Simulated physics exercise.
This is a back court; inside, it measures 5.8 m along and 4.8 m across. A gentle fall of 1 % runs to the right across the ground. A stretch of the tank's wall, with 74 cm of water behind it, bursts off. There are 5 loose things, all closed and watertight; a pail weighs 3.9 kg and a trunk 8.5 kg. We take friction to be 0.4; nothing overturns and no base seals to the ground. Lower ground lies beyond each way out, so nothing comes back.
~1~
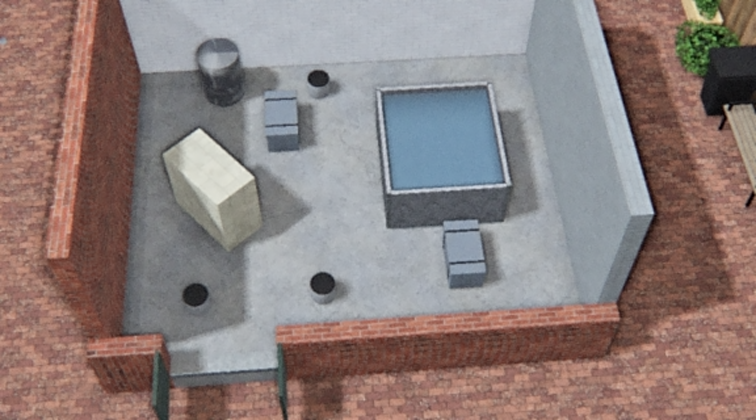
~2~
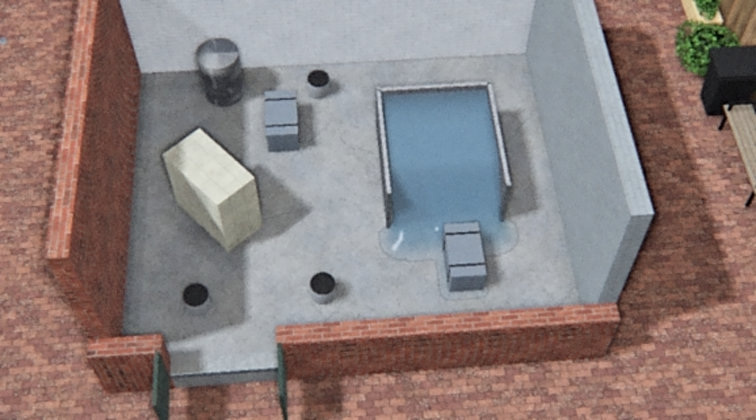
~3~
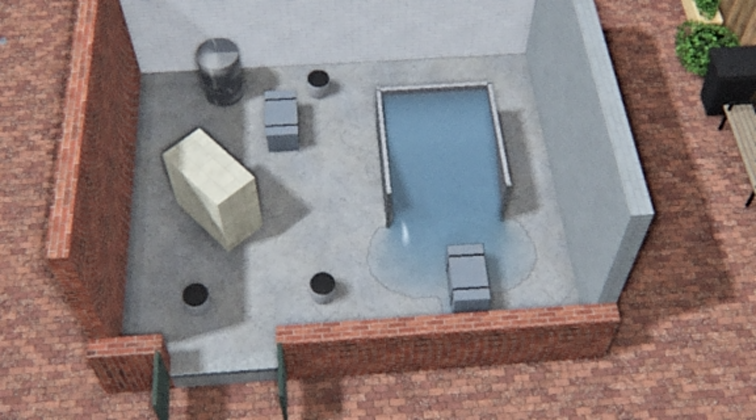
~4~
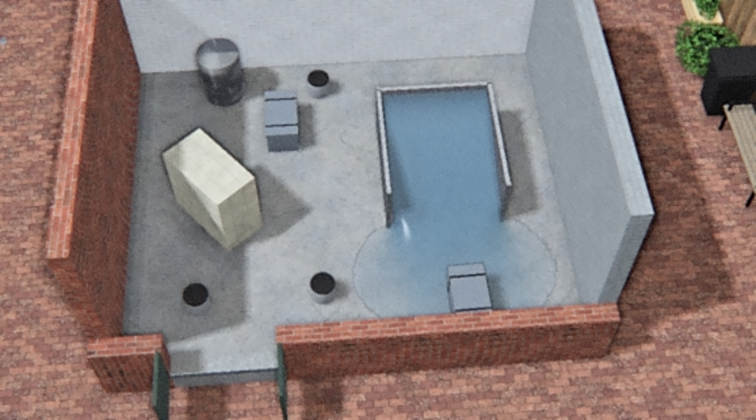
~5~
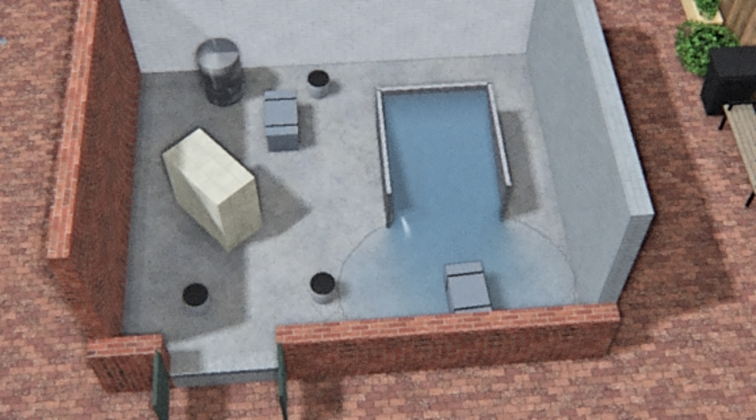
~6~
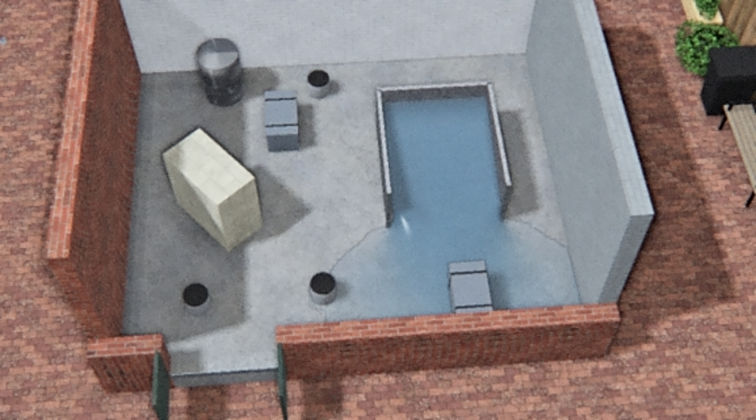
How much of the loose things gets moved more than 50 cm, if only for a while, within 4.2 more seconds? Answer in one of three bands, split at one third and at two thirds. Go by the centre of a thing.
One to two thirds.
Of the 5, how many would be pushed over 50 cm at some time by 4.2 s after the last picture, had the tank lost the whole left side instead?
Result: 4 of them.
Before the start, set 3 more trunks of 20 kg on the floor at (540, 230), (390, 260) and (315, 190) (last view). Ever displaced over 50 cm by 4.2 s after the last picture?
Check, in order - exceeded, exceeded, not exceeded.
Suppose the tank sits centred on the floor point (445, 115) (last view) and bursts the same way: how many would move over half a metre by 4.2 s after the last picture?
Result: 3 of them.
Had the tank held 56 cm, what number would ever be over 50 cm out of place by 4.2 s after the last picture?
So the tally would be 3.
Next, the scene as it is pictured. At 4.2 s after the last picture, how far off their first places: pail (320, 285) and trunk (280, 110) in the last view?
Taking them in turn, I get 200 cm for the first and 10 cm for the second.
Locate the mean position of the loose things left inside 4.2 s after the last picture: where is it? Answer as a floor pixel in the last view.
It sits at about (291, 163).
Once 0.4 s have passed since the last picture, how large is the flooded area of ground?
At that time the wet patch spans about 8.0 m2.
Then, 0.4 s after the last picture 1 of 5 are over 50 cm from their spots; 1 afloat.
Then, 1.5 s after the last picture 3 of 5 are over 50 cm from their spots; 1 afloat.
Then, 2.8 s after the last picture 3 of 5 are over 50 cm from their spots; 2 afloat.
Then, 4.2 s after the last picture 3 of 5 are over 50 cm from their spots, and 3 have been at some point; 4 afloat.
